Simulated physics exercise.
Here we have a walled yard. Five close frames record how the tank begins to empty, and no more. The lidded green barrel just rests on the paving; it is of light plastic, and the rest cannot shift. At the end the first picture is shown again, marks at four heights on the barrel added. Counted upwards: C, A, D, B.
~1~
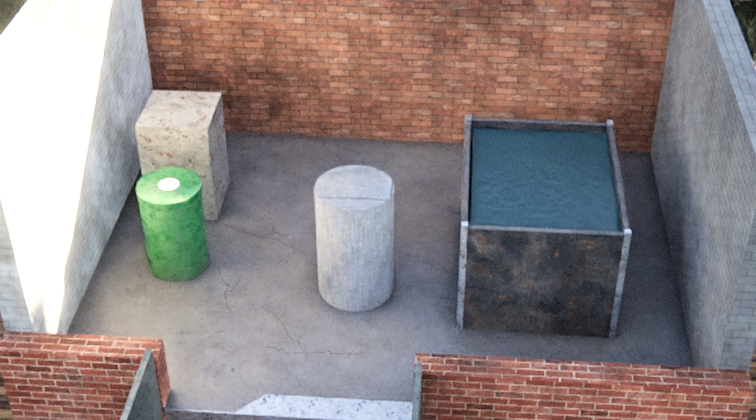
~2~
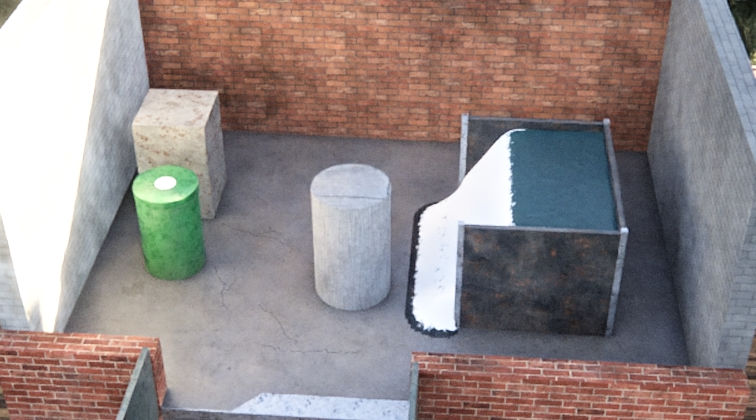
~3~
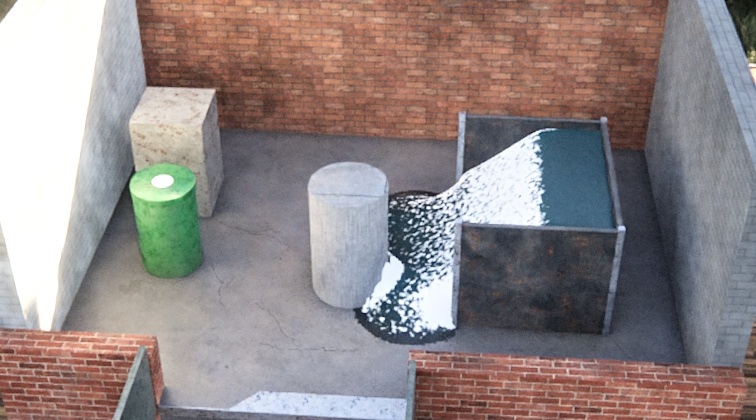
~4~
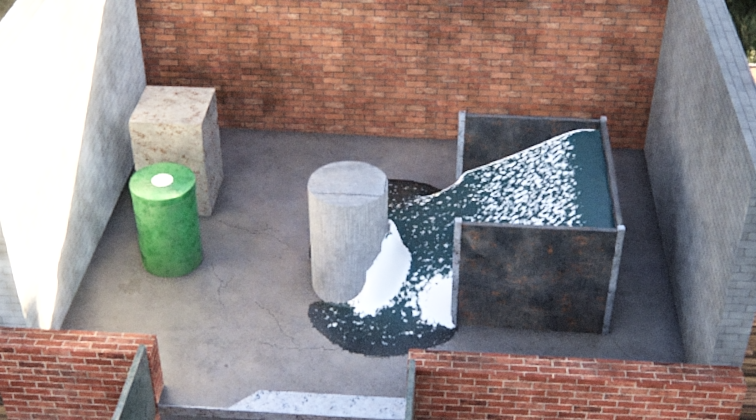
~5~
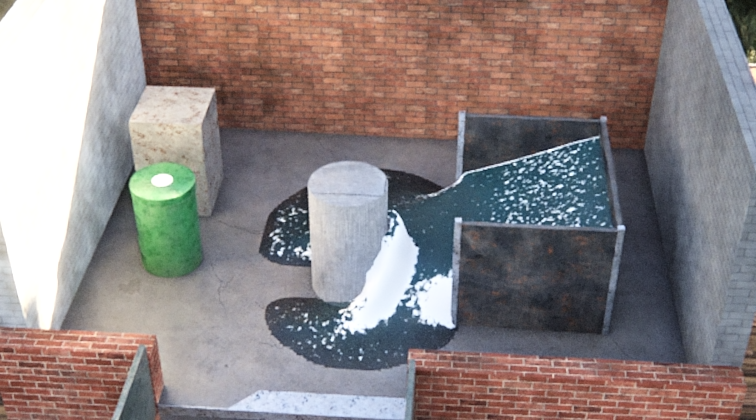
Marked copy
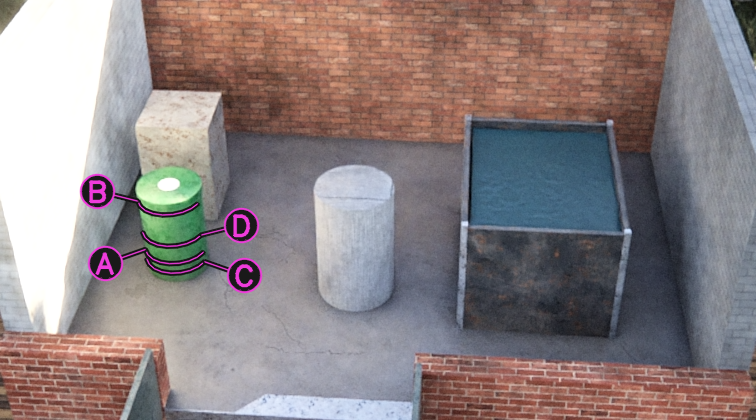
Water pours out of the left side of a dark tank in a walled yard, foams against a pale upright cylinder, and then spreads around both sides of it across the ground, while the green barrel and stone block stay still.
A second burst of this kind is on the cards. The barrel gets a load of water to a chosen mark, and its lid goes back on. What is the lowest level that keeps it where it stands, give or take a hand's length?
Use line D.
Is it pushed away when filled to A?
Yes.
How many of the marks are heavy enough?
Two of them.
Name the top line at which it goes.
That is line A.
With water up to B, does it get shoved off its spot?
No, not at all.
On the marked copy, A at (169, 263); B at (162, 214); C at (170, 273); D at (167, 246); from the bottom up C, A, D, B.
With A, it is pushed about its own width away.
With B, it does not move.
With C, it is washed out through the gate.
With D, it does not move.
